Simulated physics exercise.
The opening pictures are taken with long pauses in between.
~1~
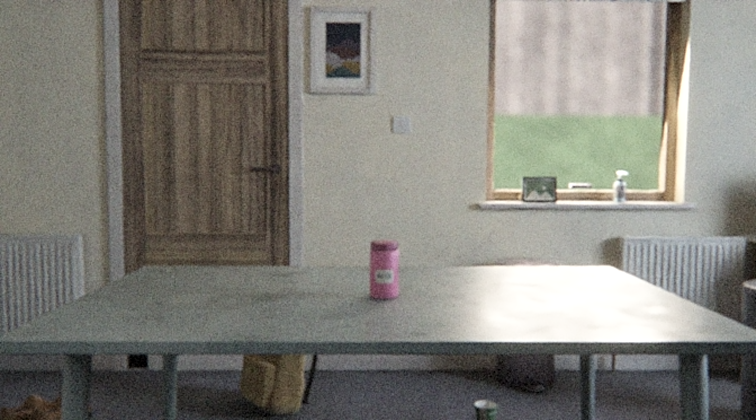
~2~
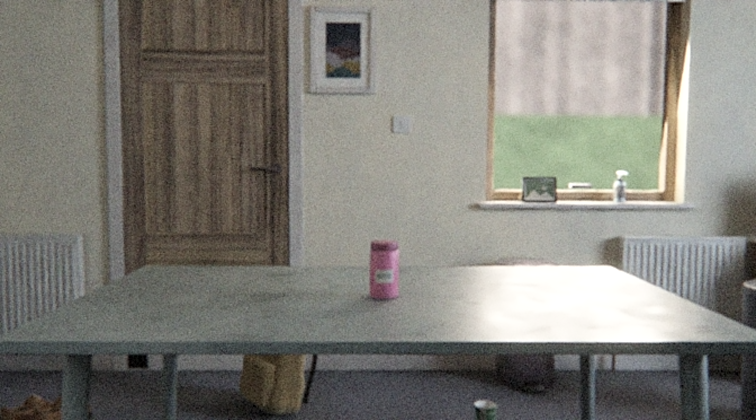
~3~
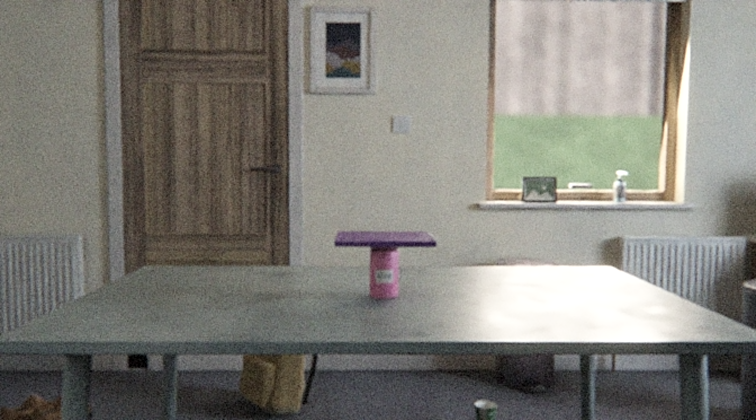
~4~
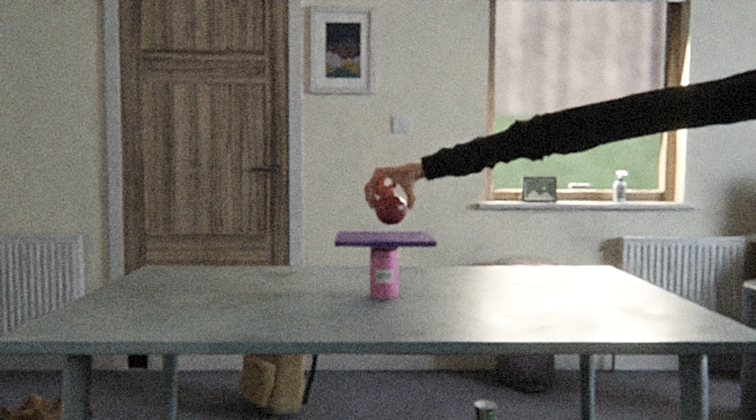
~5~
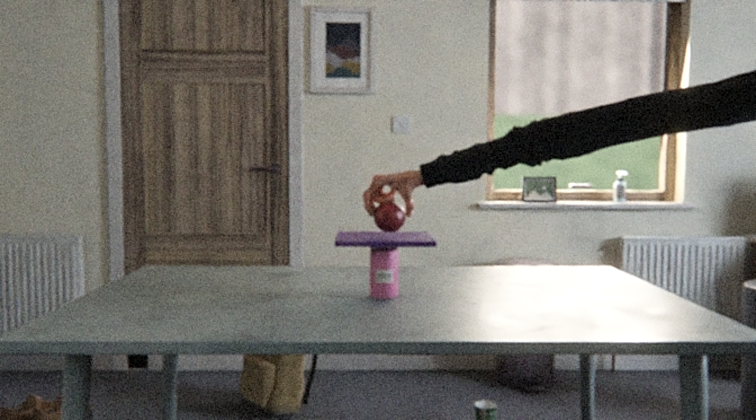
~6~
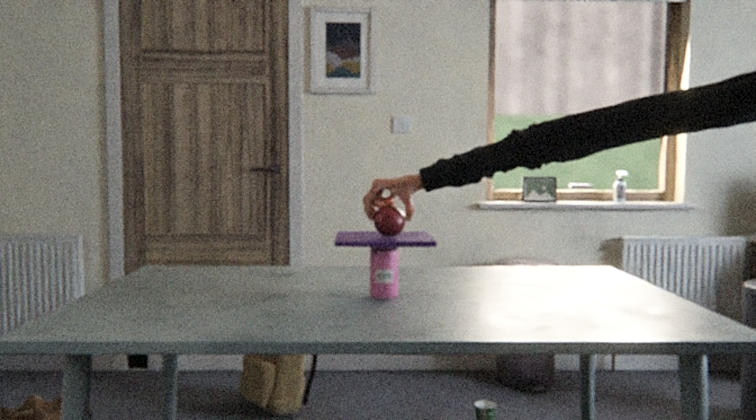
A hand lowers a red apple onto a purple lid atop a pink jar.
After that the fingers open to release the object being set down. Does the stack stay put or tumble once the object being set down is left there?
Sure enough, it lasts just fine.
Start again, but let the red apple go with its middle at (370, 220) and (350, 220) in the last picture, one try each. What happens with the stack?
Case A: It survives; case B: It caves in.
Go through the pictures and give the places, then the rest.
In the first picture, the last thing is not in view yet.
In the second picture, the last thing is not in view yet.
In the third picture, the last thing is not in view yet; purple lid (384, 239).
In the fourth picture, still above its spot; red apple (391, 209); purple lid (384, 239).
In the fifth picture, still above its spot; red apple (389, 217); purple lid (384, 239).
In the sixth picture, set down, still held; red apple (389, 221); purple lid (384, 239).
Then, 0.20 s on from there, no change.
Then, 0.40 s on from there, red apple resting near (389, 222).
In the end, all 3 unmoved. At the end, from the last picture's camera, red apple near (389, 222). The stack keeps its balance.
